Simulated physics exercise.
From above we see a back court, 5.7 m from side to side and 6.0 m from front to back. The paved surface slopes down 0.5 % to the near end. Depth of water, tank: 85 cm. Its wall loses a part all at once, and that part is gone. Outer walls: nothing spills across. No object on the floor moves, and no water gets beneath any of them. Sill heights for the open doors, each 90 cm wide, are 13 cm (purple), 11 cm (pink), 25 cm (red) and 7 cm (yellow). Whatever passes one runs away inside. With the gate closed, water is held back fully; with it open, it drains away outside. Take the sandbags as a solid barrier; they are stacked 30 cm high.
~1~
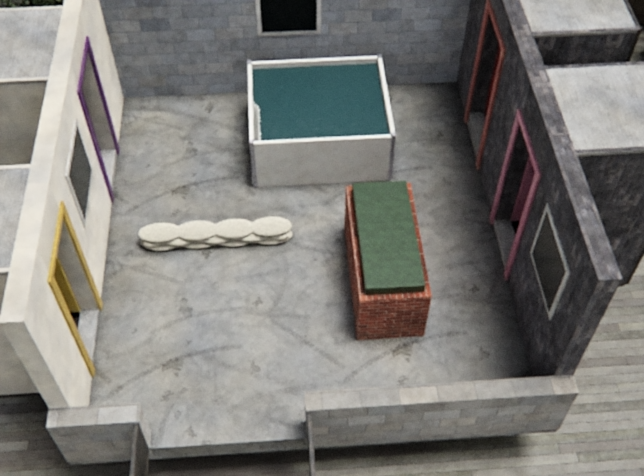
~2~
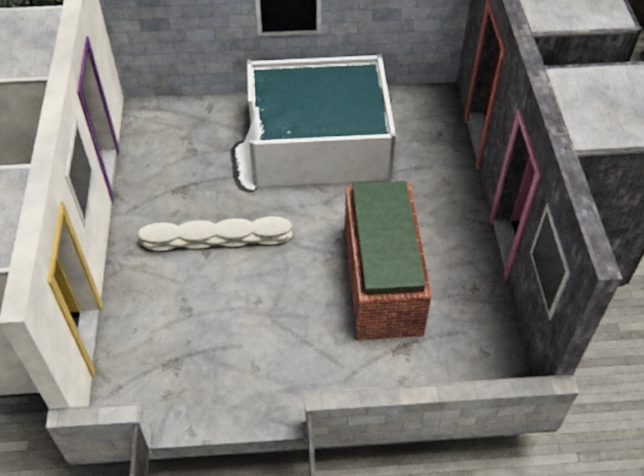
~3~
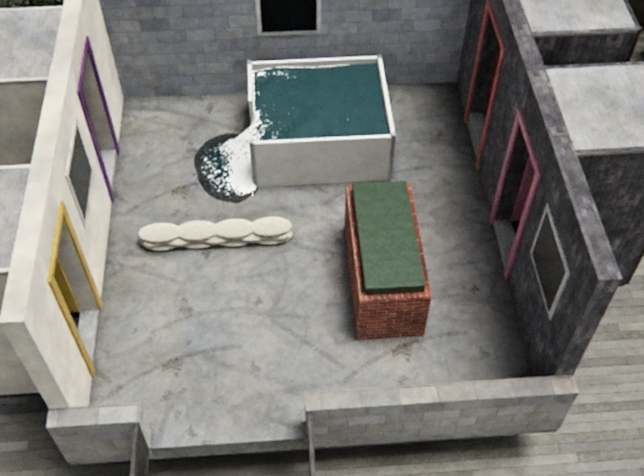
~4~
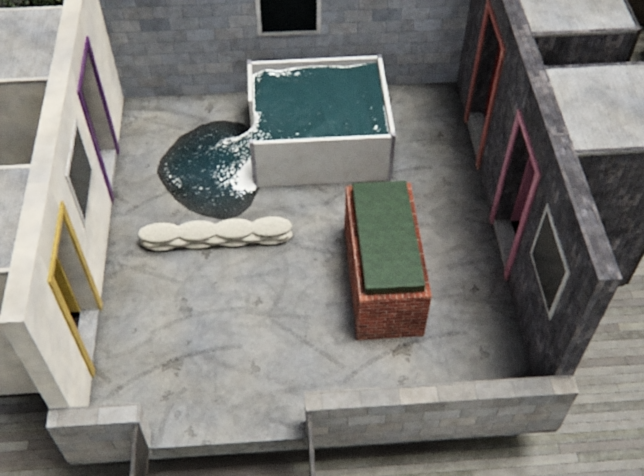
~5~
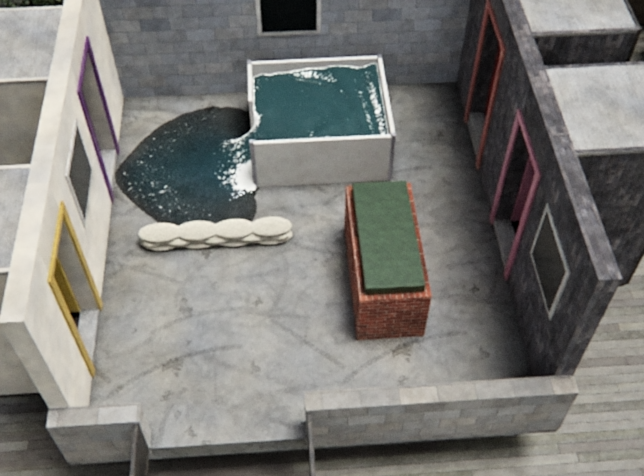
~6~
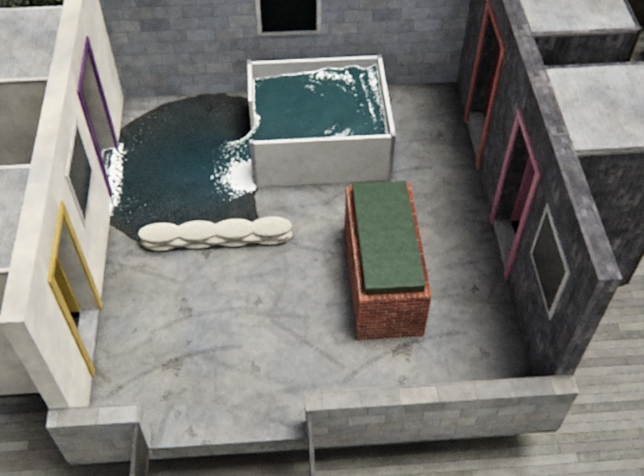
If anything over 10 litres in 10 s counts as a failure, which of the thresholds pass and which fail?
The purple door fails. The pink door passes. The red door passes. The yellow door passes.
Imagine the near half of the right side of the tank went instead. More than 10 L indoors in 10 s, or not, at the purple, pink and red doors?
Then purple would come out on the low side, pink on the high side and red on the high side.
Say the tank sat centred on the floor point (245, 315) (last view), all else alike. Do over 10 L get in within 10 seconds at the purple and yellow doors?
Purple: Within limit; yellow: Too much.
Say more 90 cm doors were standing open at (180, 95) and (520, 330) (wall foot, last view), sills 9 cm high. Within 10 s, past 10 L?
Well, the first is beyond the mark and the second is shy of the mark.
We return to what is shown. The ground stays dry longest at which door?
It's the pink door that comes last.
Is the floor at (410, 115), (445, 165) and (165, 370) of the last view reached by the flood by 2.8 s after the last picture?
Point 1: Unreached; point 2: Unreached; point 3: Reached.
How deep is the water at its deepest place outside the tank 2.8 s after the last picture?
Around 28 centimetres.
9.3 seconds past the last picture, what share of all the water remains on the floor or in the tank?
Close to 68 in a hundred remains.
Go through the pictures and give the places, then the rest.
The first frame shows the tank at (319, 102) is whole and still, 85 cm deep.
In the second frame, water pours out at (256, 151) and has run 0.5 m, to (252, 189); typically 10 cm deep outside, 85 cm at the tank's back.
In the third frame, the front is at (202, 155), 0.9 m from the gap at (256, 152); 0.9 m2 of floor is under water; 85 cm left at the back of the tank.
In the fourth frame, water pours out at (256, 152) and has run 1.5 m, to (163, 171); typically 8 cm deep outside, 84 cm at the tank's back.
In the fifth frame, water pours out at (256, 153) and has run 2.1 m, to (123, 181); typically 6 cm deep outside, 76 cm at the tank's back.
In the sixth frame, water pours out at (256, 152) and has run 2.4 m, to (111, 218); typically 5 cm deep outside, 72 cm at the tank's back.
Then, 0.7 s after the last picture water covers 25 % of the floor and is deepest (48 cm) near (122, 227); purple door 28 cm at the sill, 113 L in, pink door not reached, red door not reached, yellow door 2 cm at the sill, 0 L in.
Then, 1.5 s after the last picture water covers 35 % of the floor and is deepest (38 cm) near (116, 173); purple door 37 cm at the sill, 265 L in, pink door not reached, red door not reached, yellow door 5 cm at the sill, 0 L in.
Then, 2.8 s after the last picture water covers 45 % of the floor and is deepest (28 cm) near (114, 191); purple door 27 cm at the sill, 392 L in, pink door not reached, red door not reached, yellow door 5 cm at the sill, 0 L in.
Then, 5.3 s after the last picture water covers 65 % of the floor and is deepest (20 cm) near (114, 191); purple door 19 cm at the sill, 496 L in, pink door not reached, red door 5 cm at the sill, 0 L in, yellow door 4 cm at the sill, 0 L in.
Then, 9.3 s after the last picture water covers 85 % of the floor and is deepest (13 cm) near (112, 209); purple door 11 cm at the sill, 519 L in, pink door 6 cm at the sill, 0 L in, red door 5 cm at the sill, 0 L in, yellow door 3 cm at the sill, 0 L in.
